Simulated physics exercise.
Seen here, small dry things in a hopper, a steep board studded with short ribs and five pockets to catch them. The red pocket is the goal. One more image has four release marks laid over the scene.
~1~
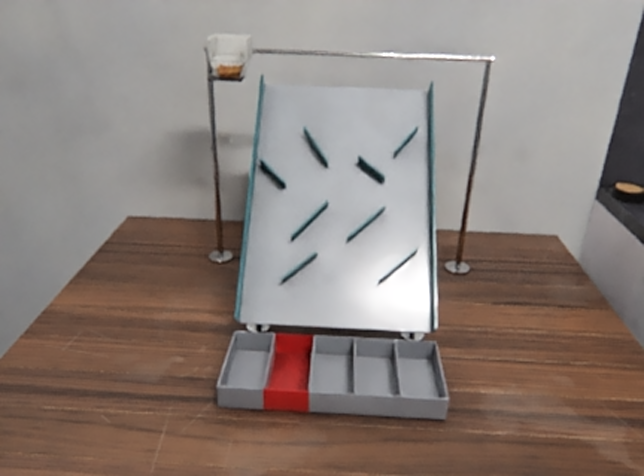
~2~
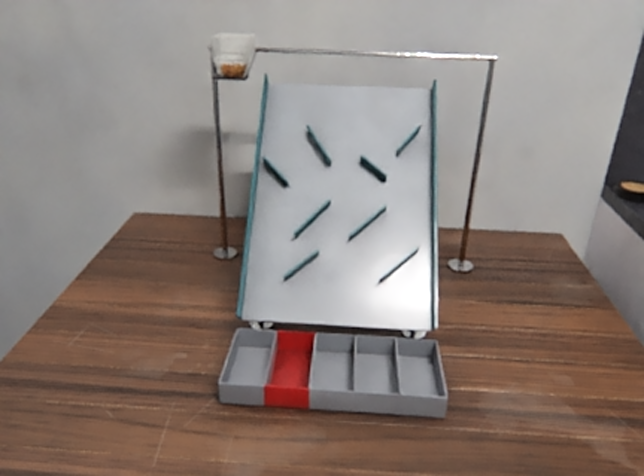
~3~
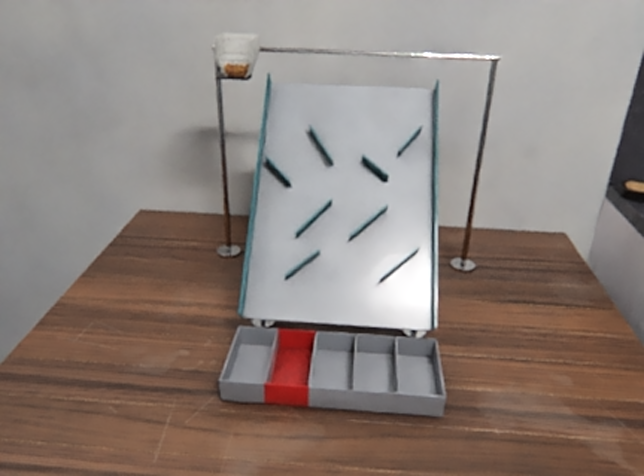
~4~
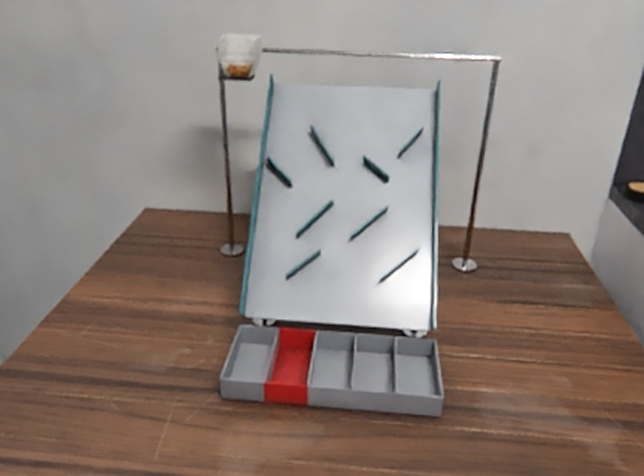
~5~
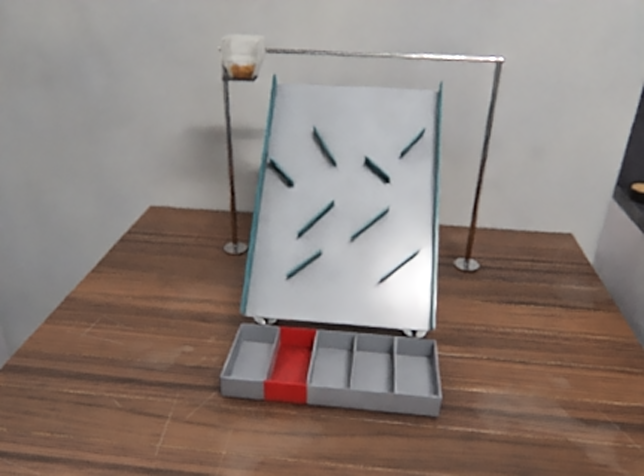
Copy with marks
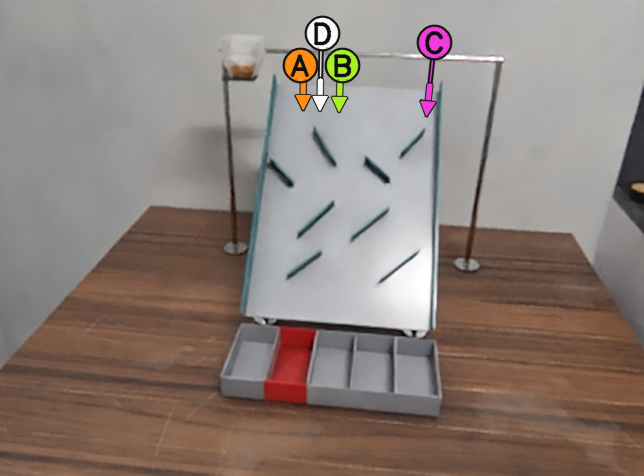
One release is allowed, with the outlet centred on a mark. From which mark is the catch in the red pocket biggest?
Mark B.
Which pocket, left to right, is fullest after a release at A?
The first.
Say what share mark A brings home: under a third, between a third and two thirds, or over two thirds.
It is under a third.
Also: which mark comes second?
The answer is D.
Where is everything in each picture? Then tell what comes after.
The first picture shows hopper near (231, 70), roasted chickpeas, door shut.
The second picture shows ribs (307, 125) to (330, 160), (398, 150) to (420, 126), (263, 156) to (287, 181).
The third picture shows ribs (363, 154) to (388, 175), (295, 233) to (331, 199), (350, 236) to (387, 205).
The fourth picture shows ribs (285, 276) to (320, 250), (381, 278) to (419, 248).
The fifth picture shows red pocket near (285, 391), number 2 of 5 from the left.
On the marked copy, mark A meets the board at (303, 104); mark B meets the board at (339, 106); mark C meets the board at (427, 110); mark D meets the board at (320, 105).
With A, only a few in the red pocket, all but a few in other pockets.
With B, close to two thirds in the red pocket, close to a third in other pockets.
With C, none at all in the red pocket, all but a few in other pockets.
With D, close to a third in the red pocket, close to two thirds in other pockets.
